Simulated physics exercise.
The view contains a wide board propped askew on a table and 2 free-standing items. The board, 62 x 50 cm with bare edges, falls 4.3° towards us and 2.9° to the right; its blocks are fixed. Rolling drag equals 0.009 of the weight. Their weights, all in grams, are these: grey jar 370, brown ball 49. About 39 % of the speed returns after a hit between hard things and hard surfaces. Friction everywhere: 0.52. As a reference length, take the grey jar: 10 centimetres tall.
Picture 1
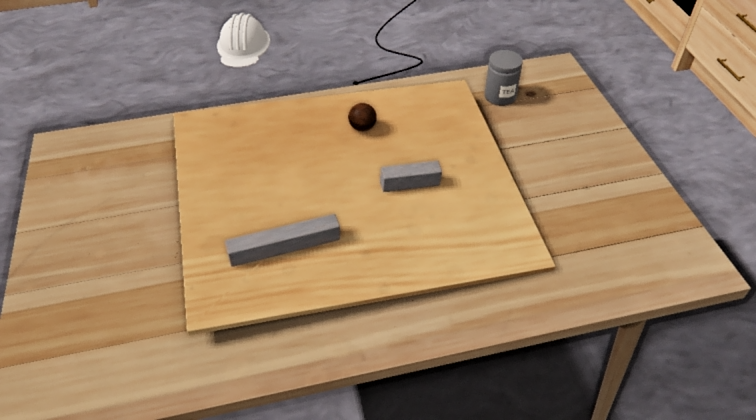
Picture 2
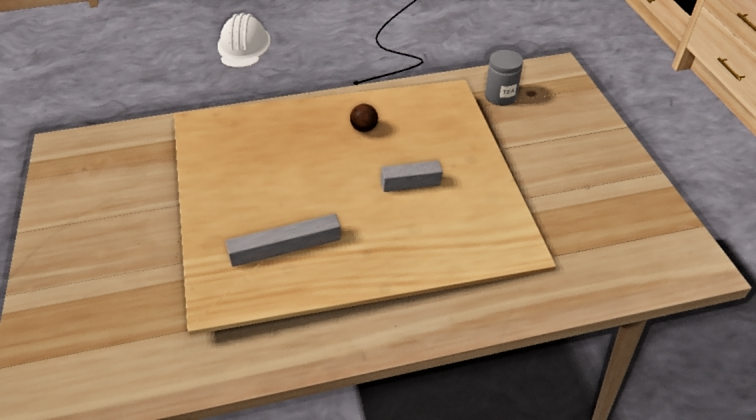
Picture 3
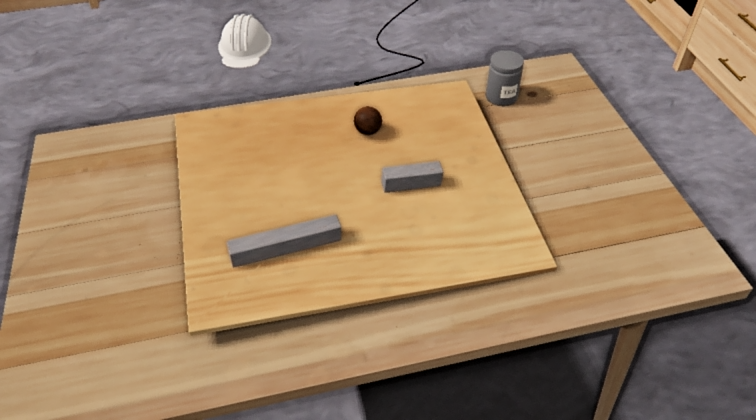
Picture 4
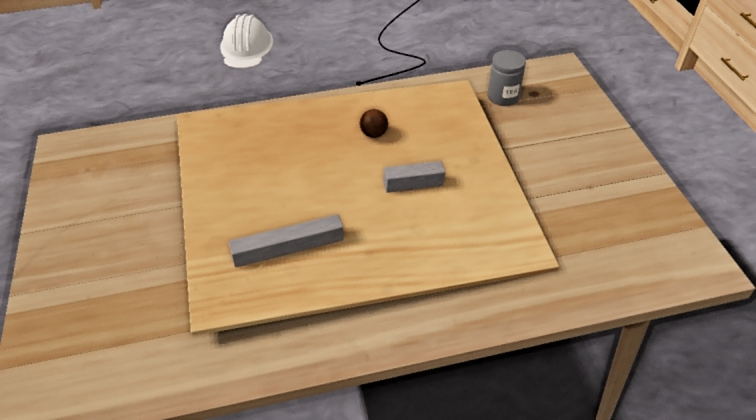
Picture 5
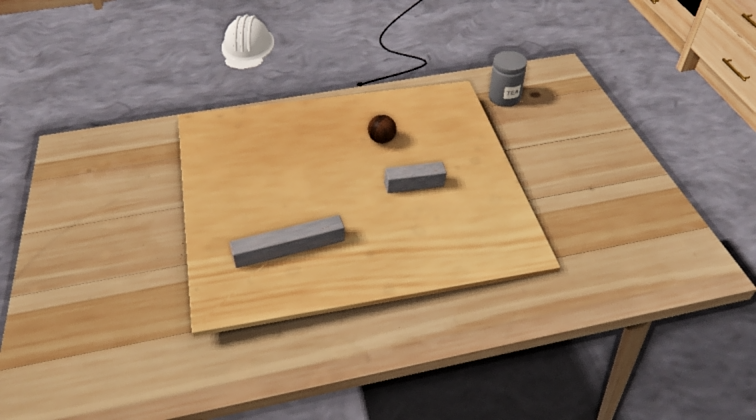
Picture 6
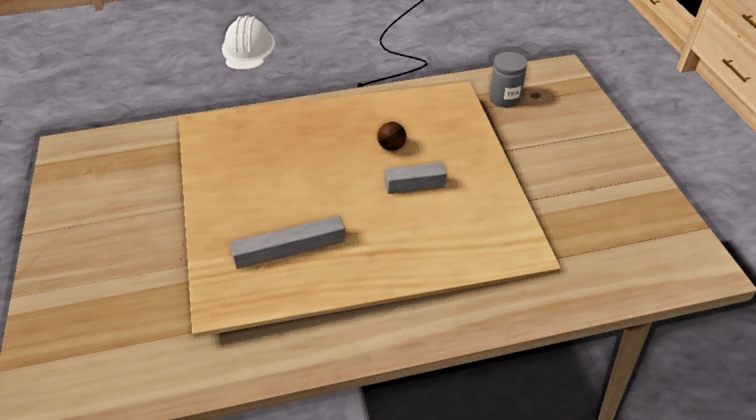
A dark brown ball rolled slowly toward the viewer and a little to the right across a tilted wooden board, nearing the shorter of two grey blocks, while a grey jar stayed still behind.
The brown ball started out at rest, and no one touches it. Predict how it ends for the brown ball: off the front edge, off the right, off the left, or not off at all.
Watch it go over the right.
Then, 0.60 s after the last picture, 27 cm of board to the near edge; brown ball near (467, 153).
Then, 1.00 s after the last picture, it has gone over the right edge; brown ball near (548, 183).
By the end, it has gone over the right edge; grey jar in place, give or take 8 cm.
